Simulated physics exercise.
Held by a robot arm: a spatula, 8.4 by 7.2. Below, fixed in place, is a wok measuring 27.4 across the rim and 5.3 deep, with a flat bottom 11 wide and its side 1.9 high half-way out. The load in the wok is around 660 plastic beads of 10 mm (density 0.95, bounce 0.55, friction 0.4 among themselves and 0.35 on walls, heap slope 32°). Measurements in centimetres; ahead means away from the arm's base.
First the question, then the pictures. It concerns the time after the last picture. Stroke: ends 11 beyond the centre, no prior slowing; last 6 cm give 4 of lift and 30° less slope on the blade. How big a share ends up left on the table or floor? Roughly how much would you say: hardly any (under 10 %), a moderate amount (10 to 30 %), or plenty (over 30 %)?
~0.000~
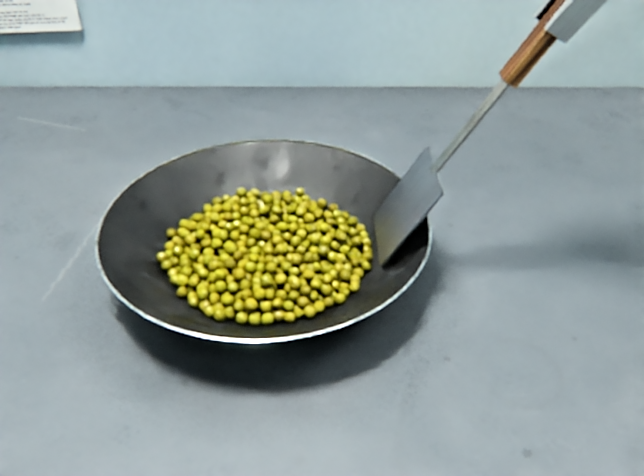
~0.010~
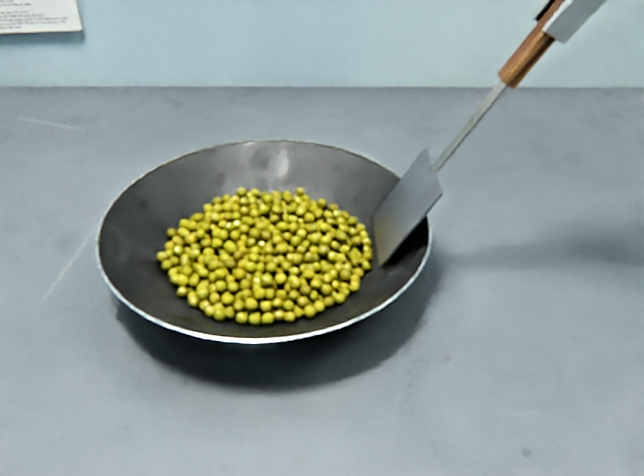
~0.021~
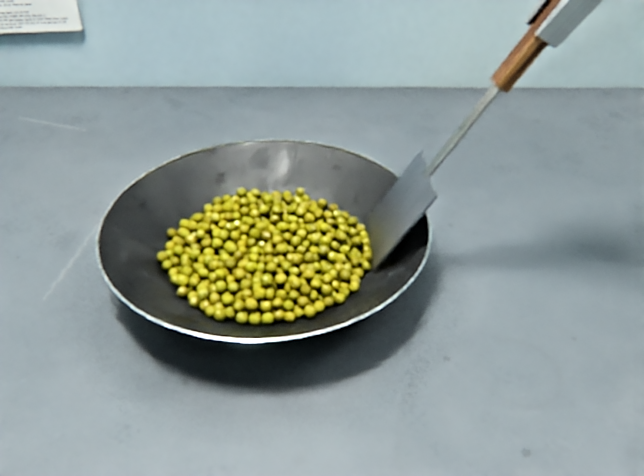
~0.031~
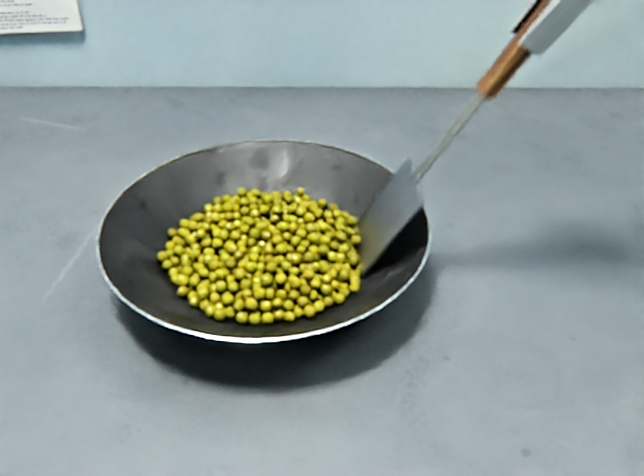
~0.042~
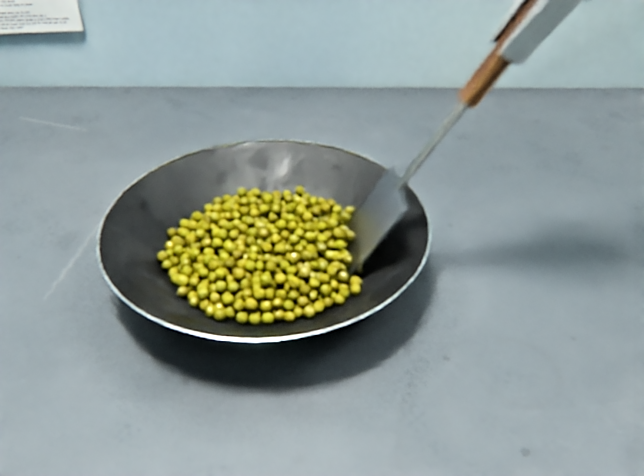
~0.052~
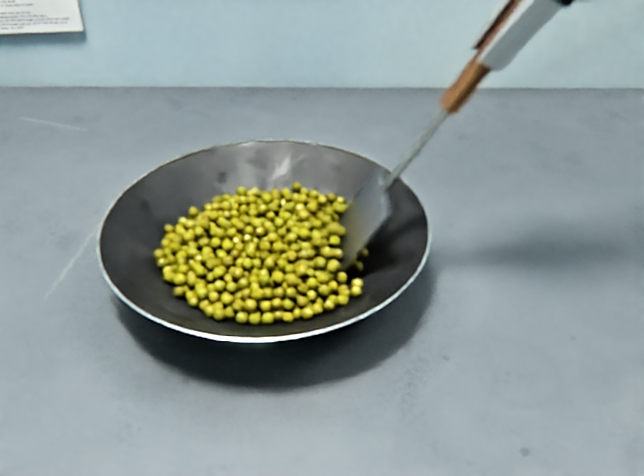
I'd say plenty.
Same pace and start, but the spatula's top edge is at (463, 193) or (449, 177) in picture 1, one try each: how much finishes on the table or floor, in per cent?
Roughly 40% and 40%.
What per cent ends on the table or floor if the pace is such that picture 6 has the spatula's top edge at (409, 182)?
That share would be about 25 percent.
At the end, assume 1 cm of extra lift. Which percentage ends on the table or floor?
45 per cent.
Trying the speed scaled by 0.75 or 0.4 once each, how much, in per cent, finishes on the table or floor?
Roughly 35 percent for the first try, 20 percent for the second.
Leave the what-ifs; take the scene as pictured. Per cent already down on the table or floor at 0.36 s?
Share at that moment: Roughly 20 %.
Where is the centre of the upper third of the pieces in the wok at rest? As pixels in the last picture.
You'll find it at about (200, 255).
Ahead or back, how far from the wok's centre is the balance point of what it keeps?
About 2.5 centimetres ahead.
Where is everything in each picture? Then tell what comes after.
The first picture shows the spatula top edge at (436, 168), sloping 60°; upper third of the load around (268, 243), from x 160 to 370, top at y 190; 664 in the wok.
The second picture shows the spatula top edge at (434, 169), sloping 60°; upper third of the load around (268, 243), from x 160 to 370, top at y 190.
The third picture shows the spatula top edge at (429, 172), sloping 60°; upper third of the load around (268, 243), from x 165 to 370, top at y 190.
The fourth picture shows the spatula top edge at (416, 178), sloping 60°; upper third of the load around (269, 243), from x 165 to 365, top at y 190.
The fifth picture shows the spatula top edge at (400, 185), sloping 60°; upper third of the load around (271, 243), from x 165 to 365, top at y 190.
The sixth picture shows the spatula top edge at (383, 190), sloping 60°; upper third of the load around (271, 241), from x 160 to 365, top at y 185; 664 in the wok.
After 0.10 s, sloping 60°, highest piece 6 above the table; 664 in the wok.
After 0.14 s, sloping 55°, highest piece 10 above the table; 664 in the wok.
After 0.36 s, sloping 30°, highest piece 20 above the table; 401 in the wok, 117 on the table or floor, 146 on the blade or in flight.
After 1.41 s, sloping 30°, highest piece 4 above the table; 400 in the wok, 264 on the table or floor.
In the end, 400 in the wok, 264 on the table or floor. That is 40 % on the table or floor.
